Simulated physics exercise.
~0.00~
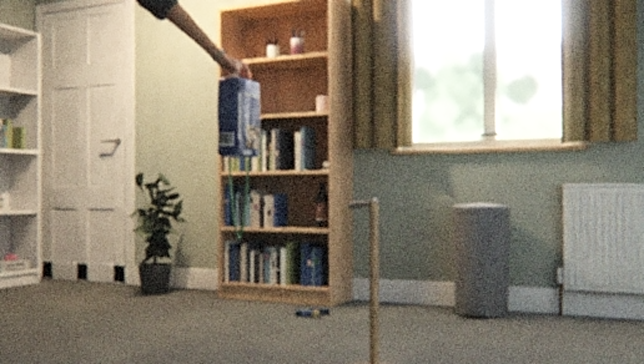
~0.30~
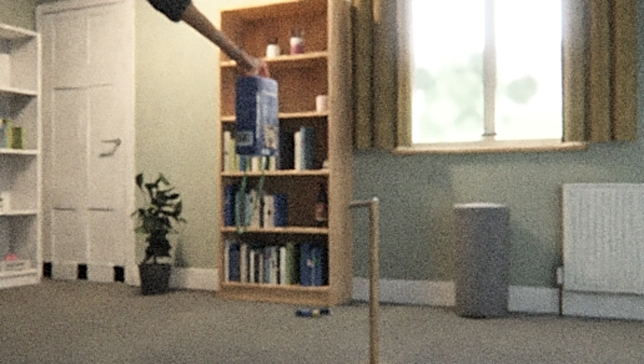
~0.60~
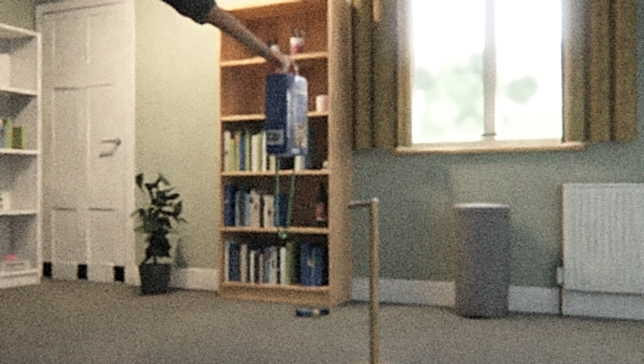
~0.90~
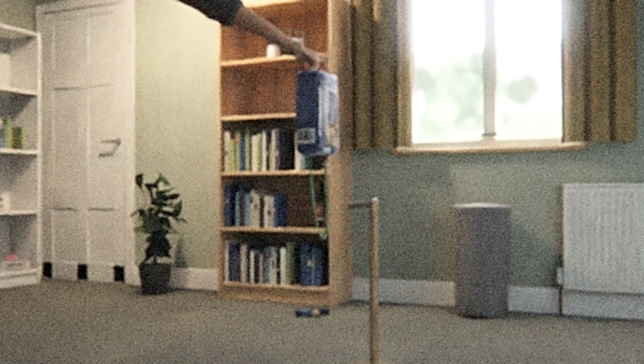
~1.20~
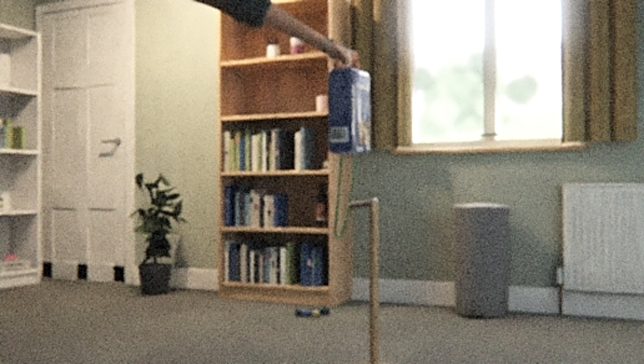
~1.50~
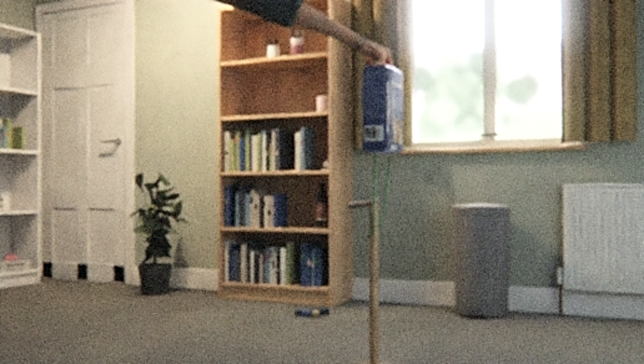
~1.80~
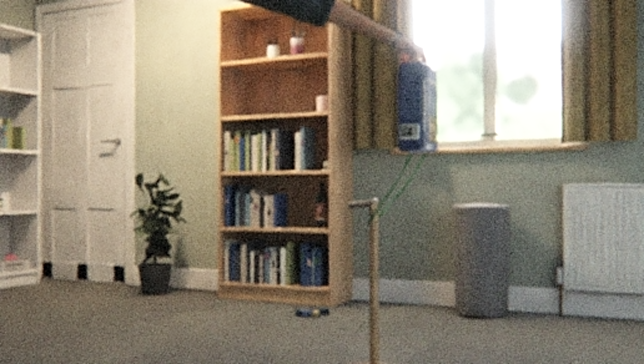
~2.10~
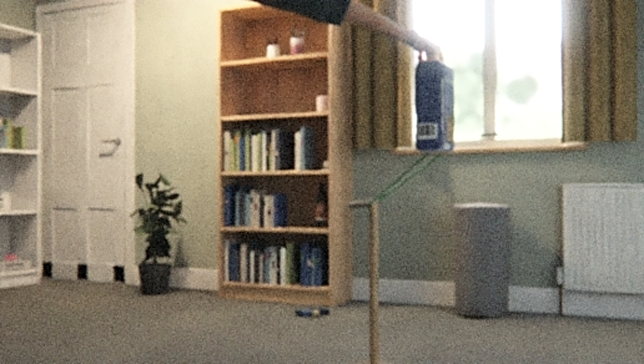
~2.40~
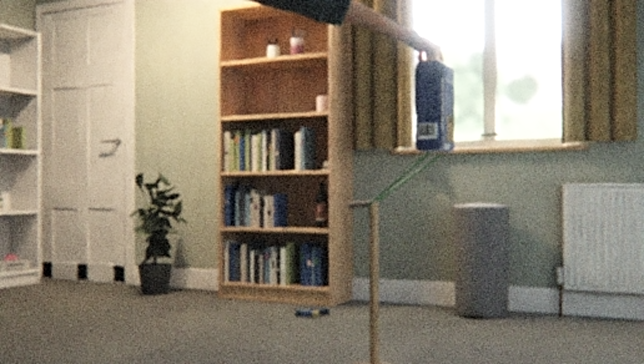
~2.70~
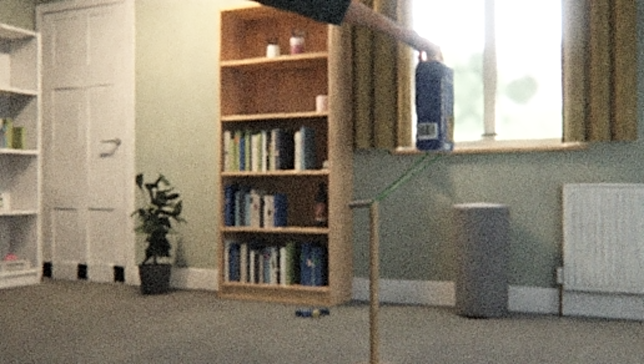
An arm in a dark sleeve reaches in from the top of a carpeted room, seen from a fixed spot facing the far wall, and holds a blue sack with a thin green loop hanging below it. Behind are a white door, a potted plant, a wooden bookcase, a bright curtained window, a grey bin and a white radiator, with a slim hooked post in front. The hand carries the sack steadily right, past the bookcase and over the post. The trailing loop catches on the hook and pulls taut at a slant. The sack stops before the window, still held, tethered to the post.
